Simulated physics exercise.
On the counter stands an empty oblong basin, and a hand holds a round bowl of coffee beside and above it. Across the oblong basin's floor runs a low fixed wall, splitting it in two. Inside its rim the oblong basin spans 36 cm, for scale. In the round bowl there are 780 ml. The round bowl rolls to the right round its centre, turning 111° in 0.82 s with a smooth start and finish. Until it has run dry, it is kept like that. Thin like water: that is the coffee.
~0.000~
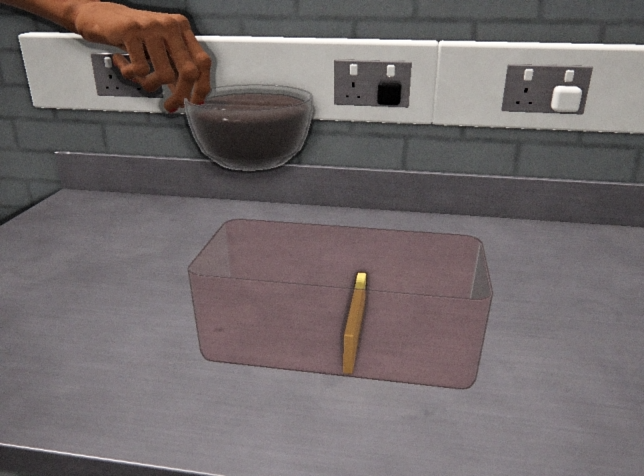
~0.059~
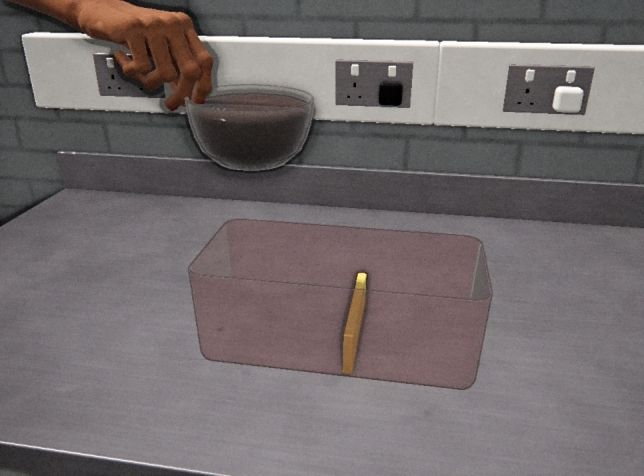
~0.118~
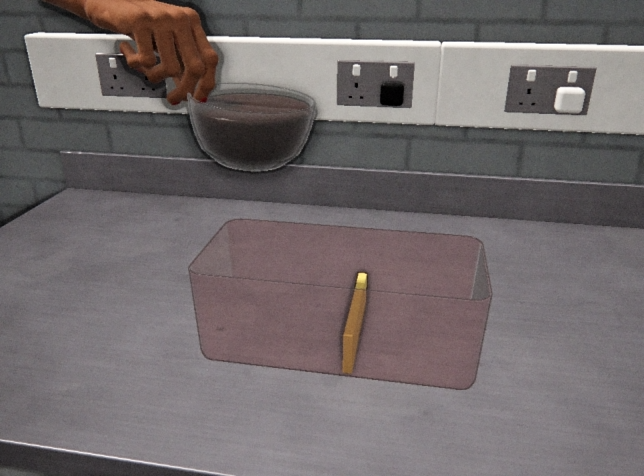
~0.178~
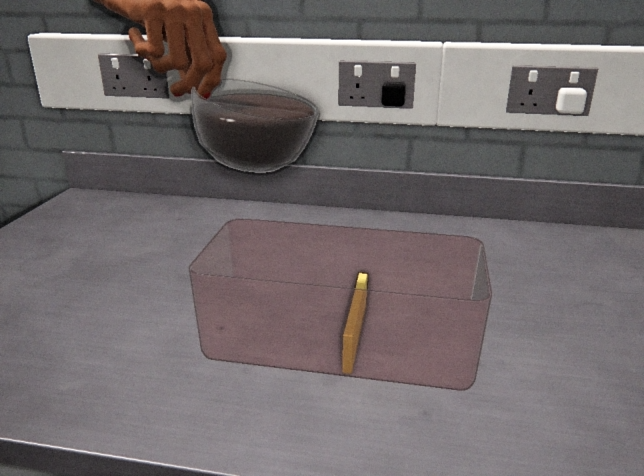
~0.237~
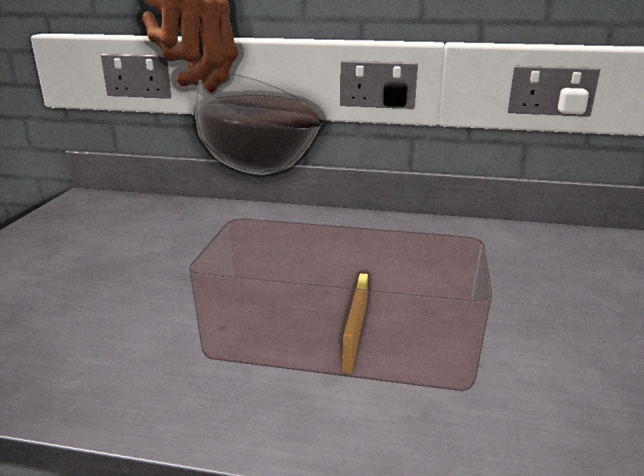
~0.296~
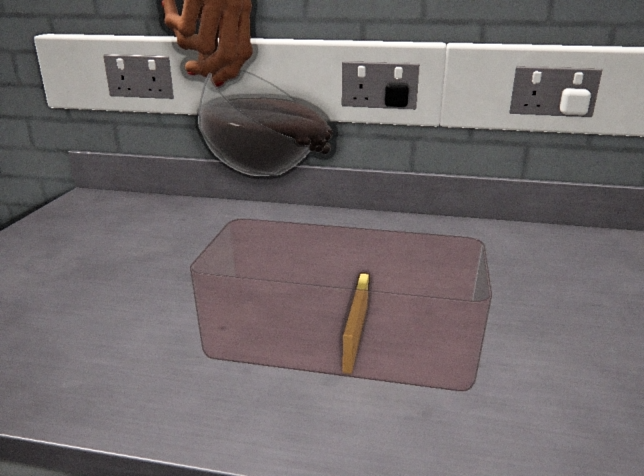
On a grey counter below some wall sockets, a hand tilted a clear round bowl to the right until dark liquid began running over its rim, above a pinkish see-through basin with a divider.
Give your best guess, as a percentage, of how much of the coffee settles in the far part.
I would say 58 per cent of it settles there.
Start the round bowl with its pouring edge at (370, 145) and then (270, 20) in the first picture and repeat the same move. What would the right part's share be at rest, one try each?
Some 90 and 35 per cent, in that order.
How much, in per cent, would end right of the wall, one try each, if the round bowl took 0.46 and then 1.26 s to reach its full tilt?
I'd expect close to 35 per cent and then close to 70 per cent.
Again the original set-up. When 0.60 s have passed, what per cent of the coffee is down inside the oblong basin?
The basin holds roughly 42 in a hundred parts at that moment.
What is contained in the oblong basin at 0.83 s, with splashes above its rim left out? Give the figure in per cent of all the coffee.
My estimate is about 96 percent.
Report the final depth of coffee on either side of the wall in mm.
Around 10 mm deep on the left, around 18 mm deep on the right.
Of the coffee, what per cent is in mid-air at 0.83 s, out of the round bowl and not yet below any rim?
Roughly 4 per cent.
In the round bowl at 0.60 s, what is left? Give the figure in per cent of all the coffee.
Around 18 percent.
Then, 0.60 s in, the tilt is 93° and 19 per cent is still to pour, 5 is left of the wall and 37 right of it.
Then, 0.83 s in, the tilt is 111° and 0 per cent is still to pour, 37 is left of the wall and 58 right of it.
Then, 1.06 s in, the tilt is 111° and 0 per cent is still to pour, 40 is left of the wall and 58 right of it.
Then, 1.32 s in, the tilt is 111° and 0 per cent is still to pour, 41 is left of the wall and 58 right of it.
Finally, 41 per cent lies left of the wall, 58 right of it and 1 outside.
